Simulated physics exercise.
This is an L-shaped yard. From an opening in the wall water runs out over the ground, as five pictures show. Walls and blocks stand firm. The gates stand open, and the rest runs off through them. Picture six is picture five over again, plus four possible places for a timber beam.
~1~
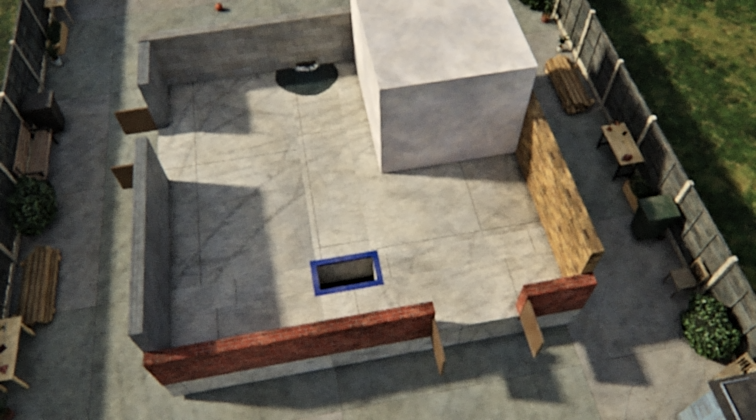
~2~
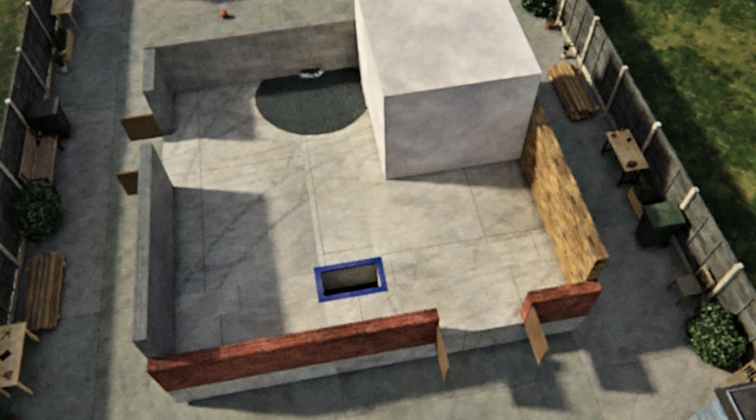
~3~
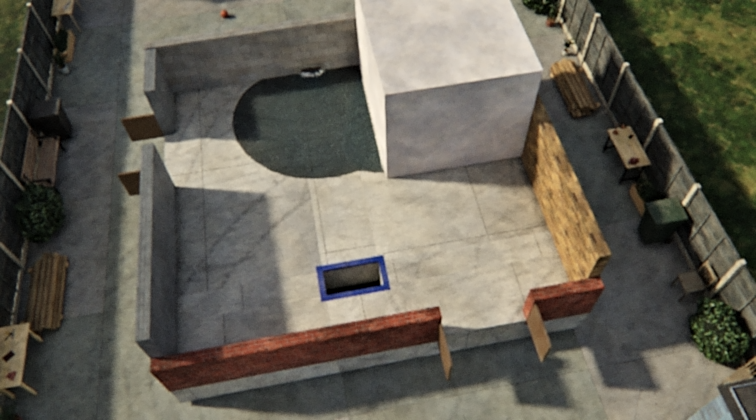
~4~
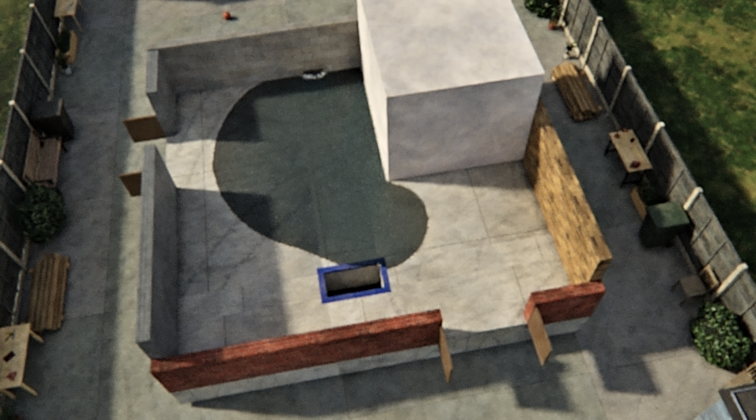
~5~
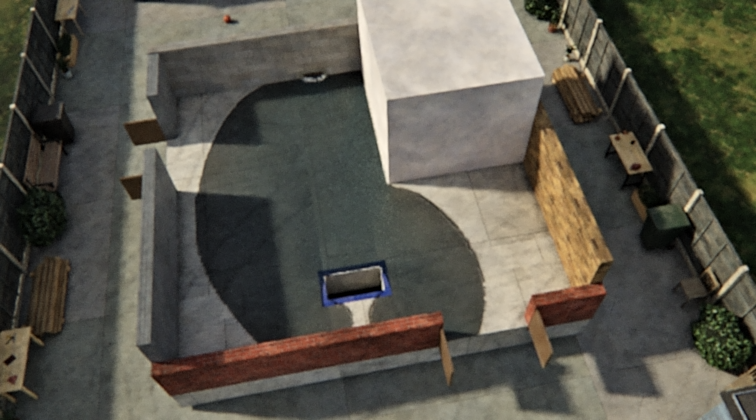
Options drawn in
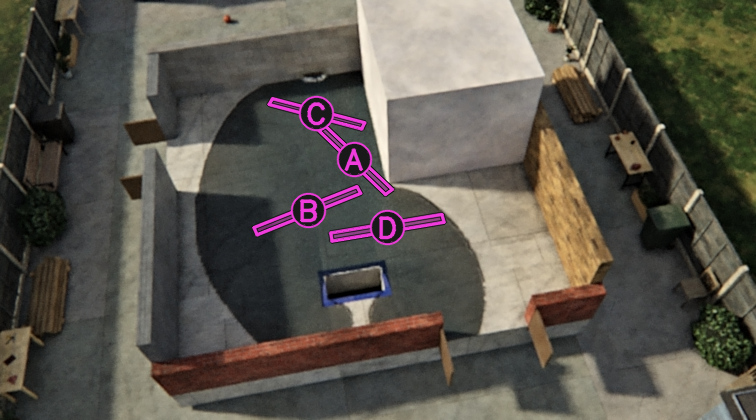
A large pale block fills the top right corner of a walled, L-shaped concrete yard, seen from high above. Low grey walls stand left and behind, red brick in front and tan stone at right, with brown gates open and a blue-rimmed gully near the front. Dark water spreads from the back wall, rounds the block's corner and reaches the gully and front wall, while the view shifts very slightly.
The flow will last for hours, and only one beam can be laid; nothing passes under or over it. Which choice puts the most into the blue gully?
Go for C.
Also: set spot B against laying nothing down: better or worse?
It is worse.
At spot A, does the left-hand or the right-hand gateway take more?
The right one.
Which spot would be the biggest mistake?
Spot D.
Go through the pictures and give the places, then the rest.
Outfall at (306, 63); blue gully at (347, 273); open gate at (473, 312); open gate at (169, 153); front seen at (326, 87), 3 % of the ground wet; blue gully still dry, in the first frame.
Front seen at (340, 127), 10 % of the ground wet; blue gully still dry, in the second frame.
Front seen at (355, 170), 21 % of the ground wet; blue gully still dry, in the third frame.
Front seen at (403, 256), 39 % of the ground wet; blue gully still dry, in the fourth frame.
In the fifth frame, 59 % of the ground is wet; blue gully taking water.
On the marked copy, A from (322, 128) to (388, 191); B from (255, 231) to (358, 189); C from (270, 101) to (363, 125); D from (331, 237) to (442, 218).
With A, about 29 % of the stream goes into the blue gully, about 68 % out by the gates.
With B, about 31 % of the stream goes into the blue gully, about 68 % out by the gates.
With C, about 43 % of the stream goes into the blue gully, about 55 % out by the gates.
With D, about 16 % of the stream goes into the blue gully, about 83 % out by the gates.
